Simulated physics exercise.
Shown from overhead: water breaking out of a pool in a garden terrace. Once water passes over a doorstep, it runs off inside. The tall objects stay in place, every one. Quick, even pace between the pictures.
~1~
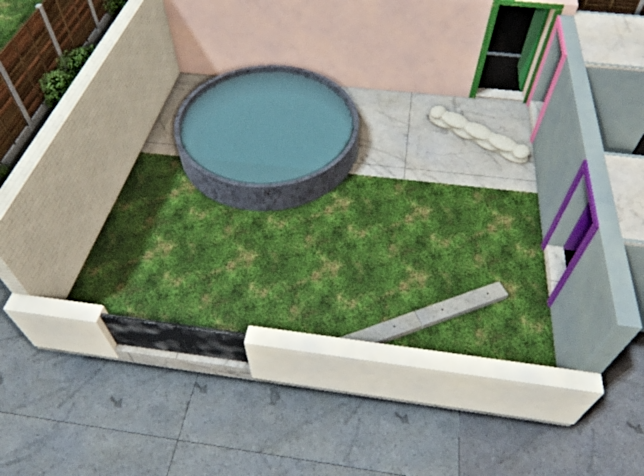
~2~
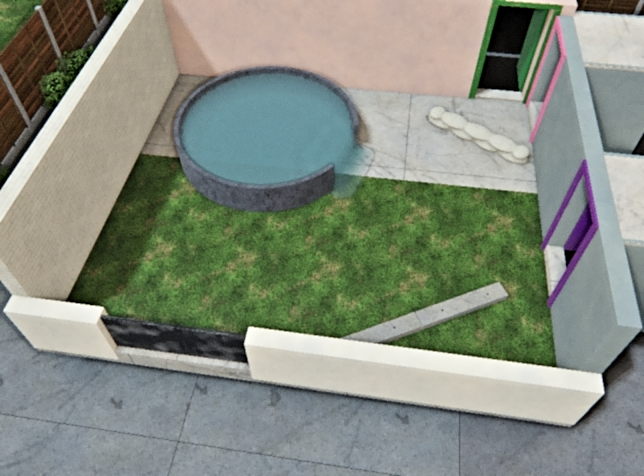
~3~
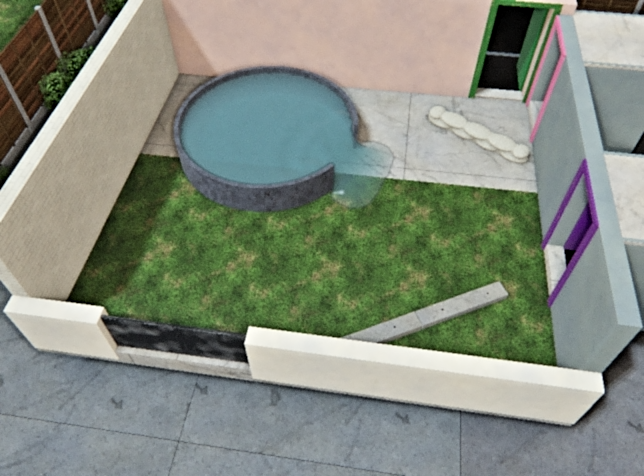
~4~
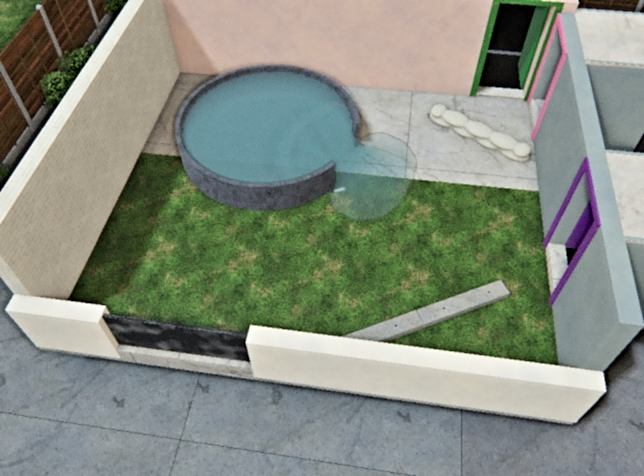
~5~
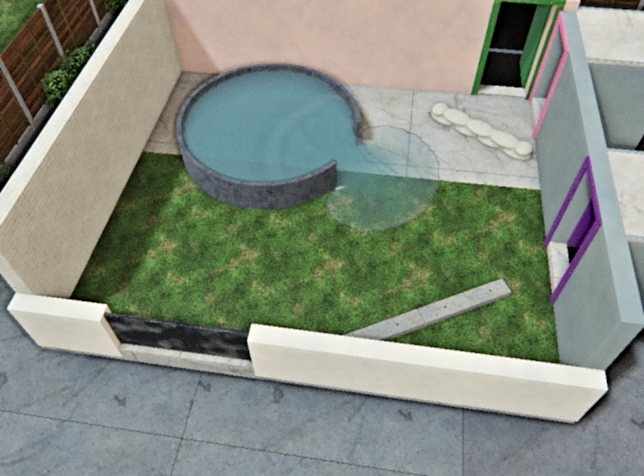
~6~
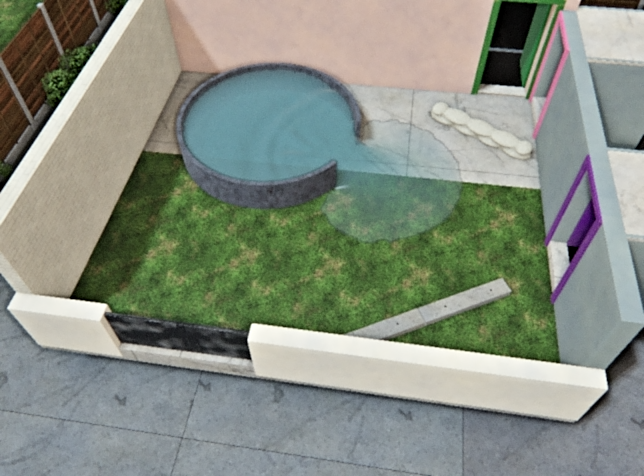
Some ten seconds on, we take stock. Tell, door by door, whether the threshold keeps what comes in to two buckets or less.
Green door: Two buckets or less. Purple door: Two buckets or less. Pink door: Two buckets or less.
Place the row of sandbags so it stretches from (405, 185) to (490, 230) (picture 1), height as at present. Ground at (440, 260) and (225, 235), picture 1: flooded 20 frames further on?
In order, I'd expect soaked and then high and dry.
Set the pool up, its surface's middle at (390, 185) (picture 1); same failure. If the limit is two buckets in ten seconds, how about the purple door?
Then the purple exceeds the limit.
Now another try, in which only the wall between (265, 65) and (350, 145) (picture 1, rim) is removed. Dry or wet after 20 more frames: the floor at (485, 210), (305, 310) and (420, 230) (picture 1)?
In the order given: Swamped, untouched and swamped.
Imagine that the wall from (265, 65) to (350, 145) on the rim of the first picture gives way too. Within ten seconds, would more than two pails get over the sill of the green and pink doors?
Green: Exceeds it; pink: Exceeds it.
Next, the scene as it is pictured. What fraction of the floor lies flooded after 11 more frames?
The answer is around 30 per cent.
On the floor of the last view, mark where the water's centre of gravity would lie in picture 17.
That comes out near (314, 155).
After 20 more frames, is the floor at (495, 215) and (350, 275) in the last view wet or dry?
Submerged, then submerged.
A moment on, water covers 20 % of the floor; the green door not reached, the purple door not reached, the pink door not reached.
Next, water covers 30 % of the floor; the green door not reached, the purple door not reached, the pink door not reached.
Then, water covers 45 % of the floor; the green door wet at the sill, nothing in, the purple door wet at the sill, nothing in, the pink door wet at the sill, nothing in.
Later, water covers 65 % of the floor; the green door under two buckets in, the purple door under two buckets in, the pink door wet at the sill, nothing in.
In the end, water covers 90 % of the floor; the green door under two buckets in, the purple door under two buckets in, the pink door wet at the sill, nothing in.
